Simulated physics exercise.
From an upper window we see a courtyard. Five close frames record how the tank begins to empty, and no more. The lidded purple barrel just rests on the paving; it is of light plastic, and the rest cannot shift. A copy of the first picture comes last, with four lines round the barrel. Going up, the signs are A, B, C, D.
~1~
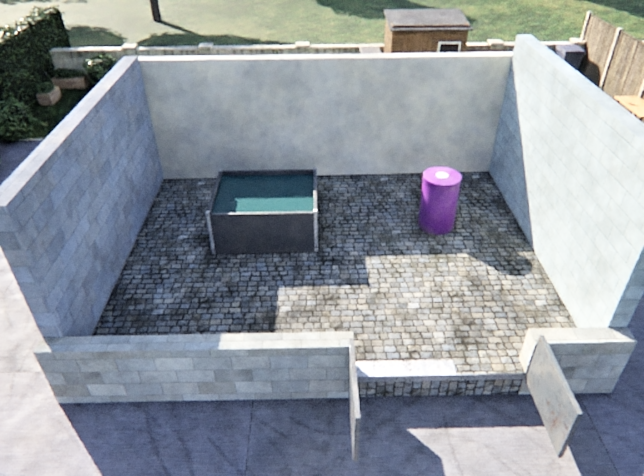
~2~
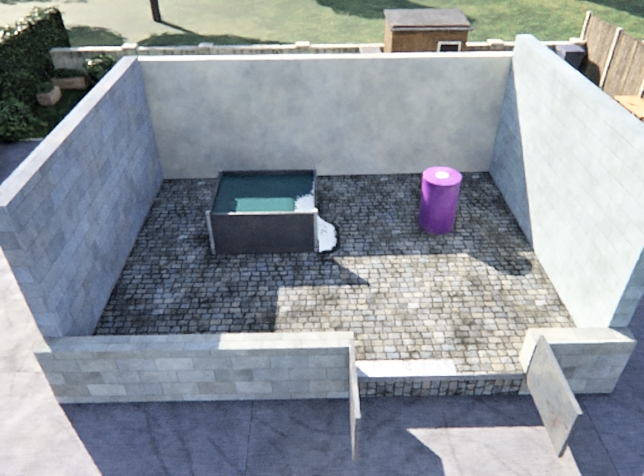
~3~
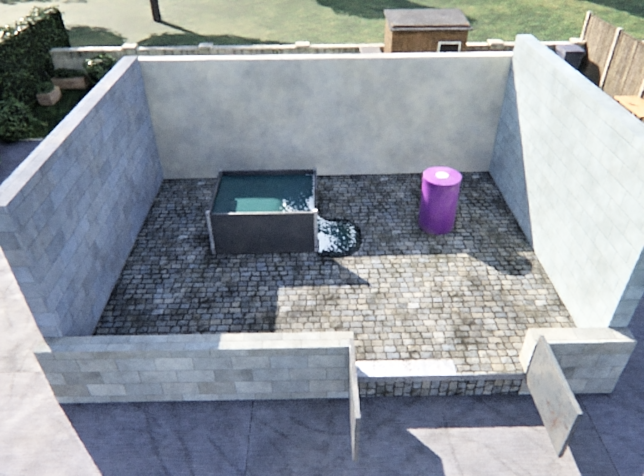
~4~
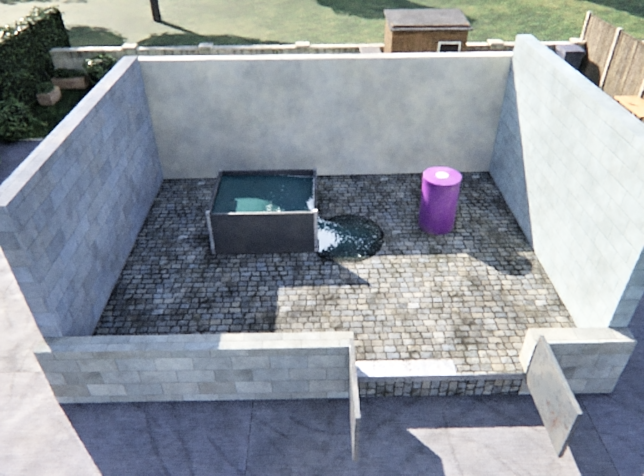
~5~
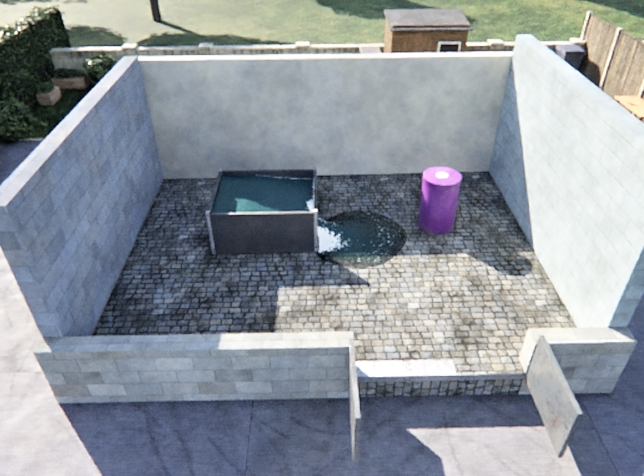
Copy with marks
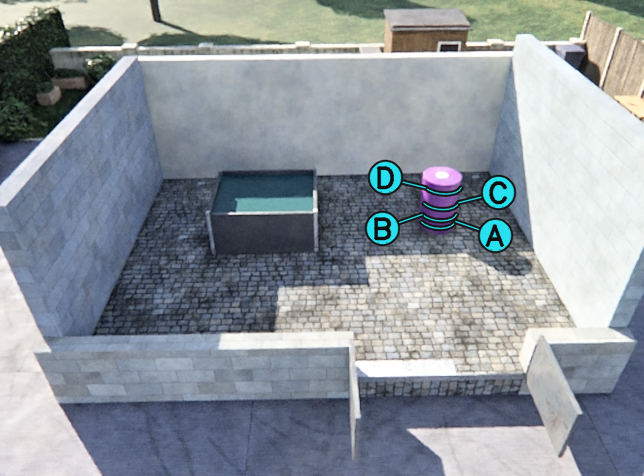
In the video, seen from above, a walled, cobbled courtyard holds a water-filled tank and a purple barrel; water pours out of the tank's right side and spreads across the cobbles in a widening puddle towards the barrel.
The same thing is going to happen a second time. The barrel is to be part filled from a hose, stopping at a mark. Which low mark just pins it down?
Level B just does it.
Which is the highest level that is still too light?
Level A.
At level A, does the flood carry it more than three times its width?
No, it does not.
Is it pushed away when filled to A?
Yes, it does.
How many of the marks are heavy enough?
Three of the four.
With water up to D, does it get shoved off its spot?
No, that is safe.
In cyan, A at (440, 228); B at (441, 220); C at (443, 209); D at (446, 194); from the bottom up A, B, C, D.
If A is chosen, it is pushed about its own width away.
If B is chosen, it does not move.
If C is chosen, it does not move.
If D is chosen, it does not move.
